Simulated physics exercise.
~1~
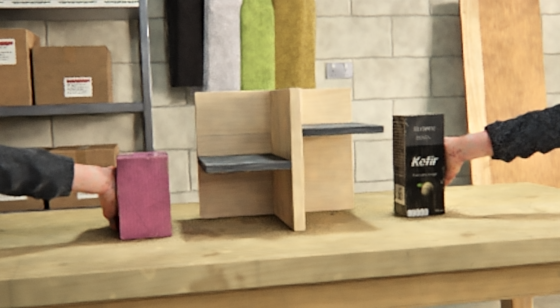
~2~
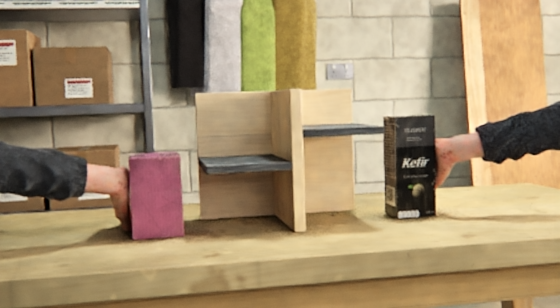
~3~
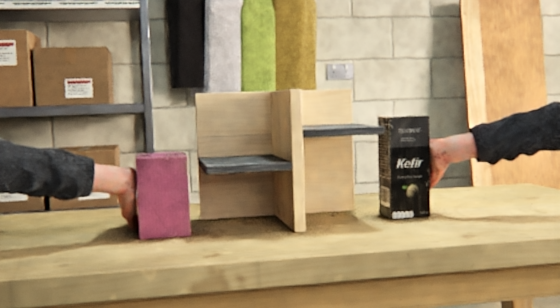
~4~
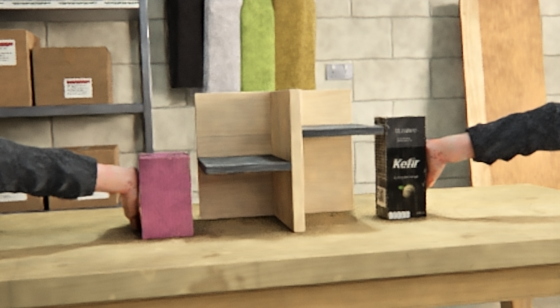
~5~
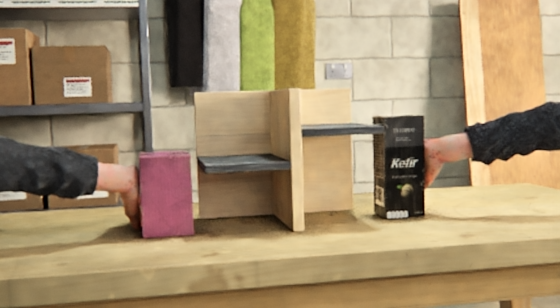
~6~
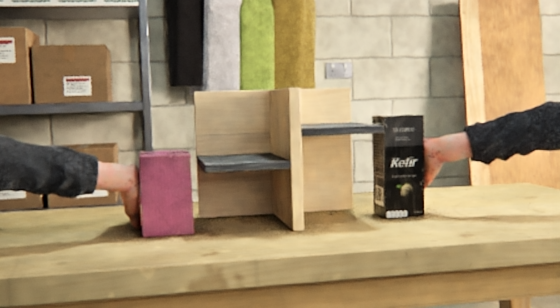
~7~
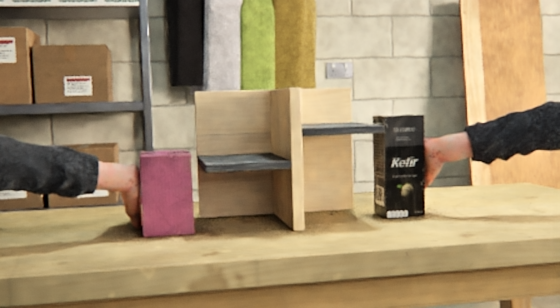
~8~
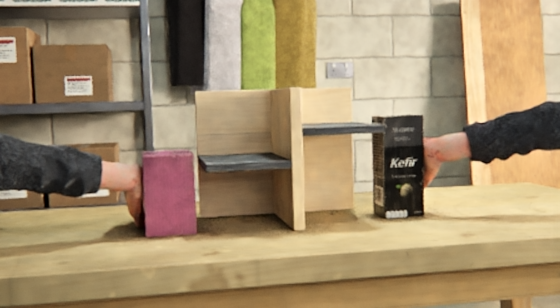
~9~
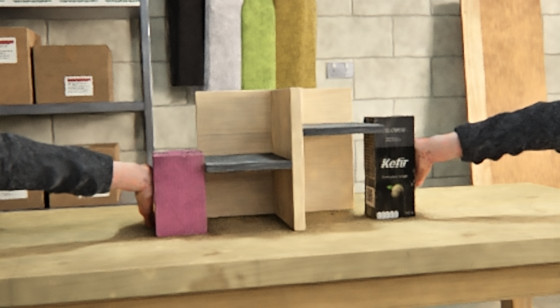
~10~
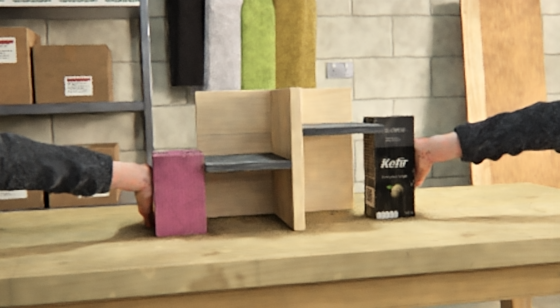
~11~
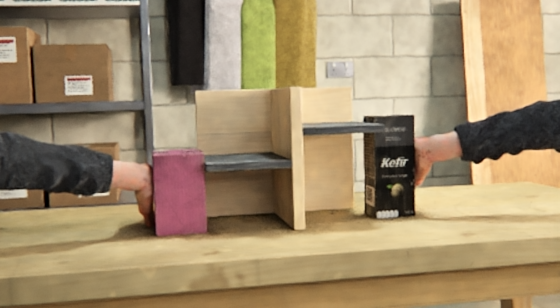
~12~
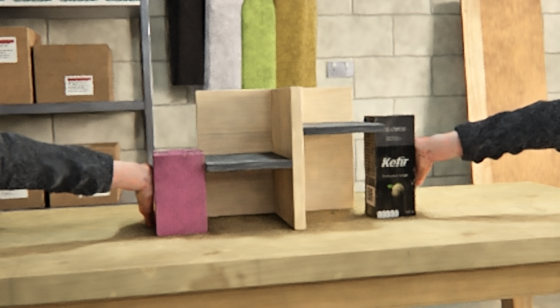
Two hands slide a pink box and a black carton inward until both stop at the shelf.
